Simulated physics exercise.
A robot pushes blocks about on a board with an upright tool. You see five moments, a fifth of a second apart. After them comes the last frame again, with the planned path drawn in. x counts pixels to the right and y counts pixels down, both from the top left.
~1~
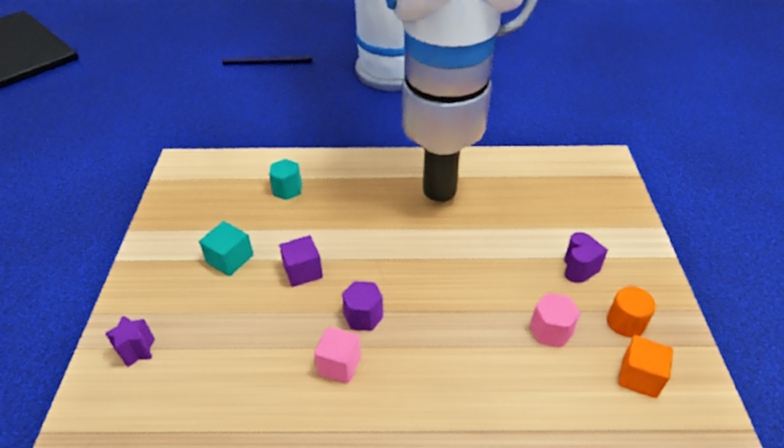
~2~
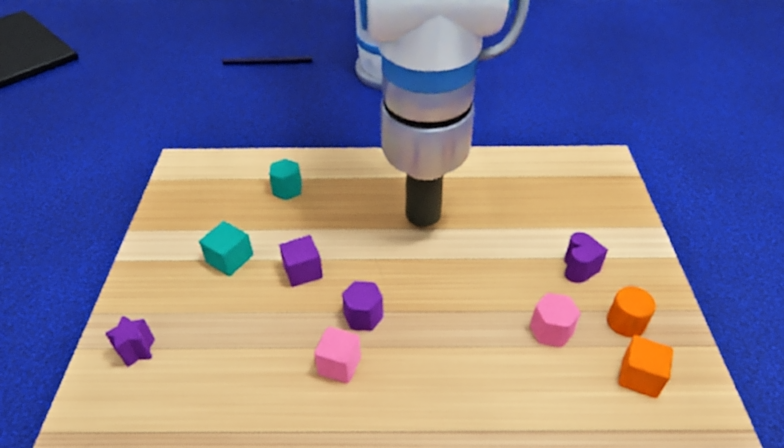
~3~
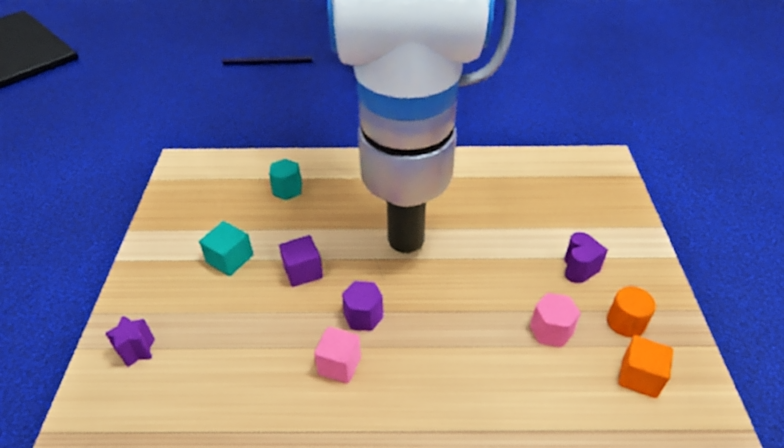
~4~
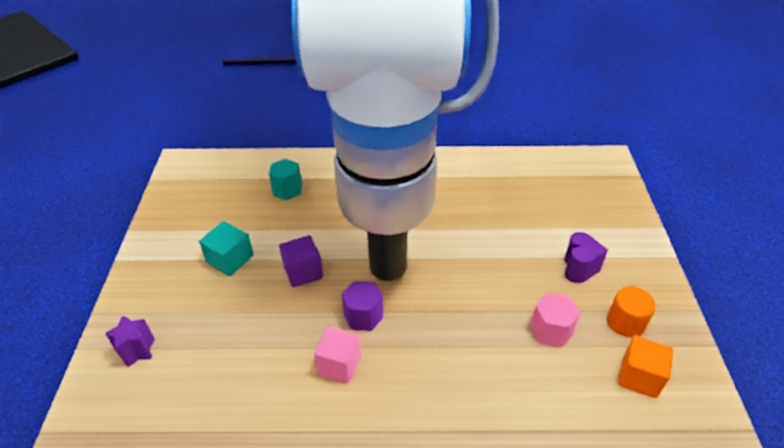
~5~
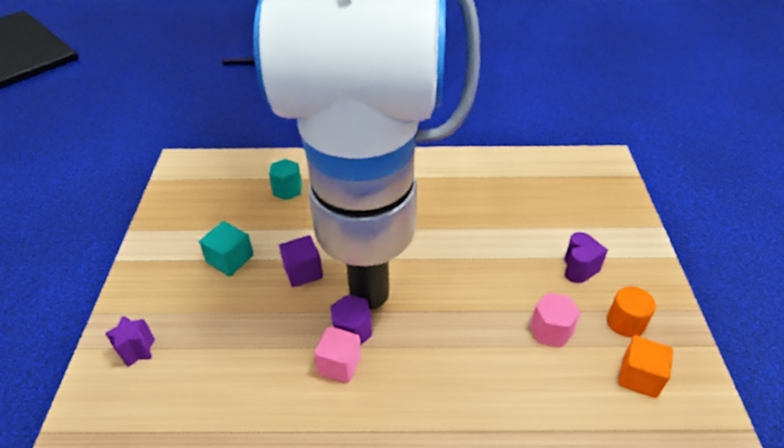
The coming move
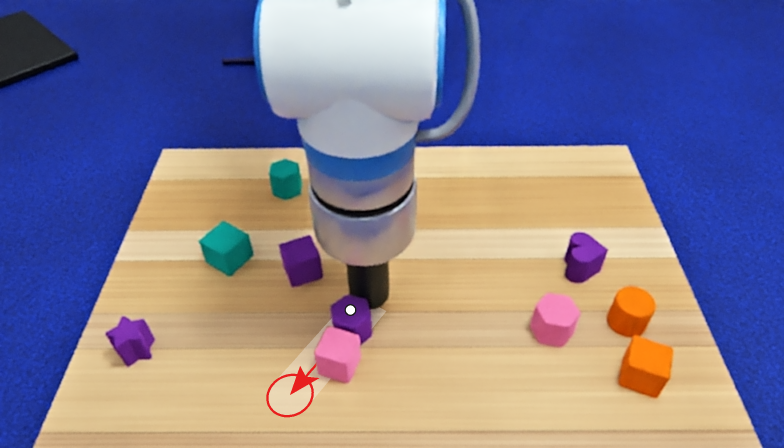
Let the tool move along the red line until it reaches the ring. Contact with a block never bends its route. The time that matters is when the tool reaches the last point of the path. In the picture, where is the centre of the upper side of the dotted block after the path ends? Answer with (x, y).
Around (279, 419).
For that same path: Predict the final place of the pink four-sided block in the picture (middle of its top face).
Somewhere near (300, 453).
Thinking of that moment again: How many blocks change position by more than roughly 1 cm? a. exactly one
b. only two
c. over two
Correct choice: B.
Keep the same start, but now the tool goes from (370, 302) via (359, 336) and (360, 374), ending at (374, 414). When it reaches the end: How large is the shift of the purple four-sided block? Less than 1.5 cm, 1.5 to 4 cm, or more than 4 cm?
Once the path is done, the purple four-sided block lies within 1.5 cm of its present place.
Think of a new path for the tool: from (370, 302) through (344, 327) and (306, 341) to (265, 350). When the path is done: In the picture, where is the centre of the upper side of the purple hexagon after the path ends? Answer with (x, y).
The spot you're after is about (288, 361) in the image.
Path on the board, from (370, 302) to (290, 395); the dot is on the purple hexagon.
The first path, step by step. One third of the way, tool at (344, 324); pink four-sided block at (319, 378); purple hexagon at (325, 344).
Two thirds of the way, tool at (317, 355); pink four-sided block at (303, 417), turned 25° anticlockwise; purple hexagon at (300, 380), turned 20° anticlockwise.
At the end, tool at (288, 388); purple four-sided block in place; pink four-sided block at (300, 453), turned 50° anticlockwise; purple hexagon at (279, 419), turned 45° anticlockwise.
